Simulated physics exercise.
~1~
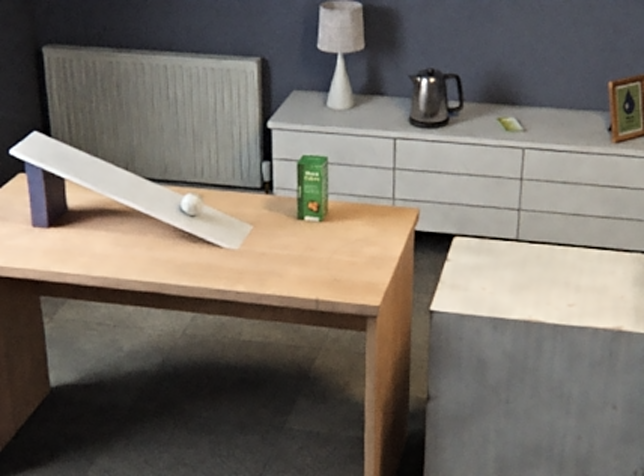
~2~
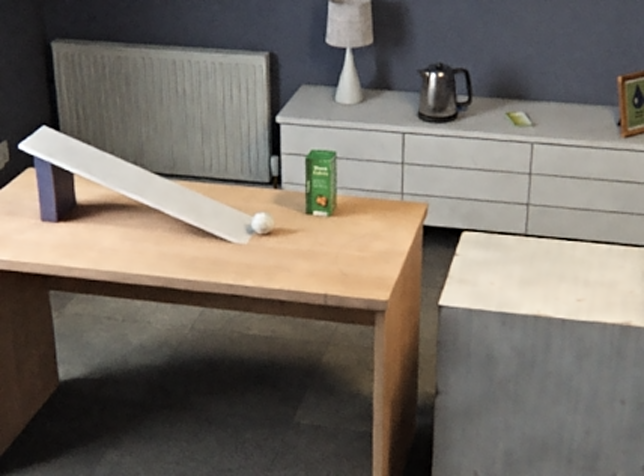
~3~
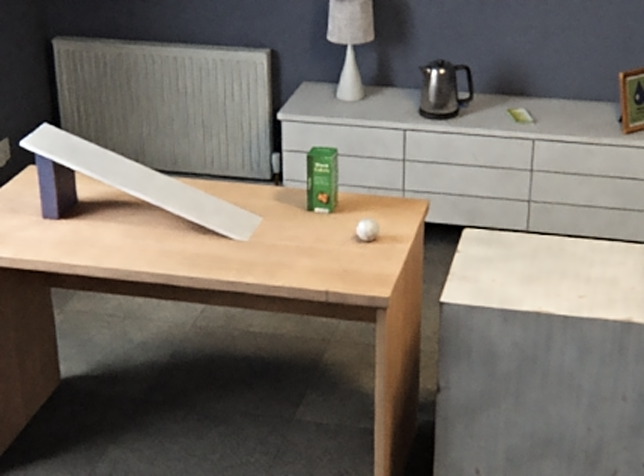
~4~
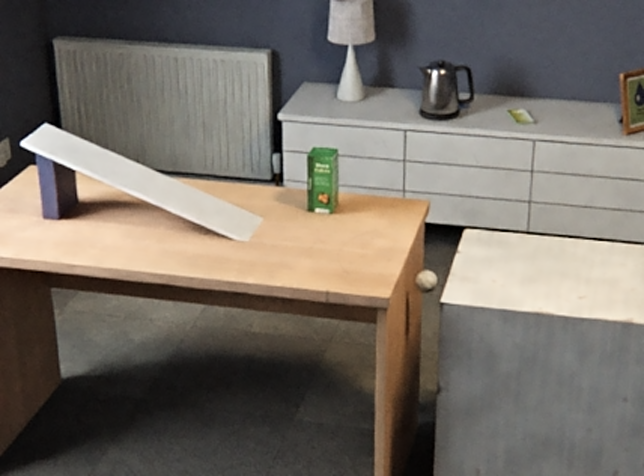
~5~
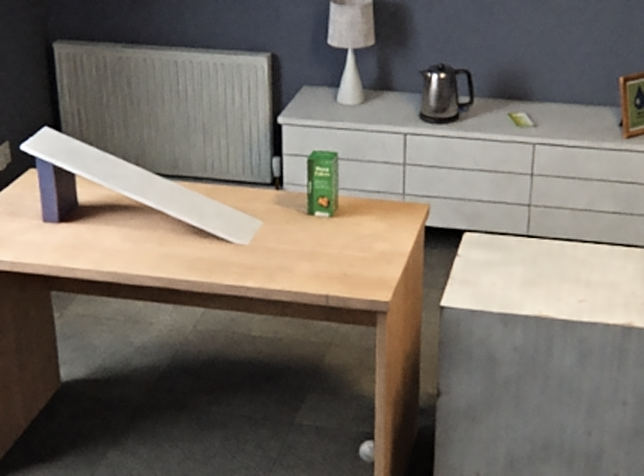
On a wooden table, a white ball rolls off a ramp and drops into the gap.
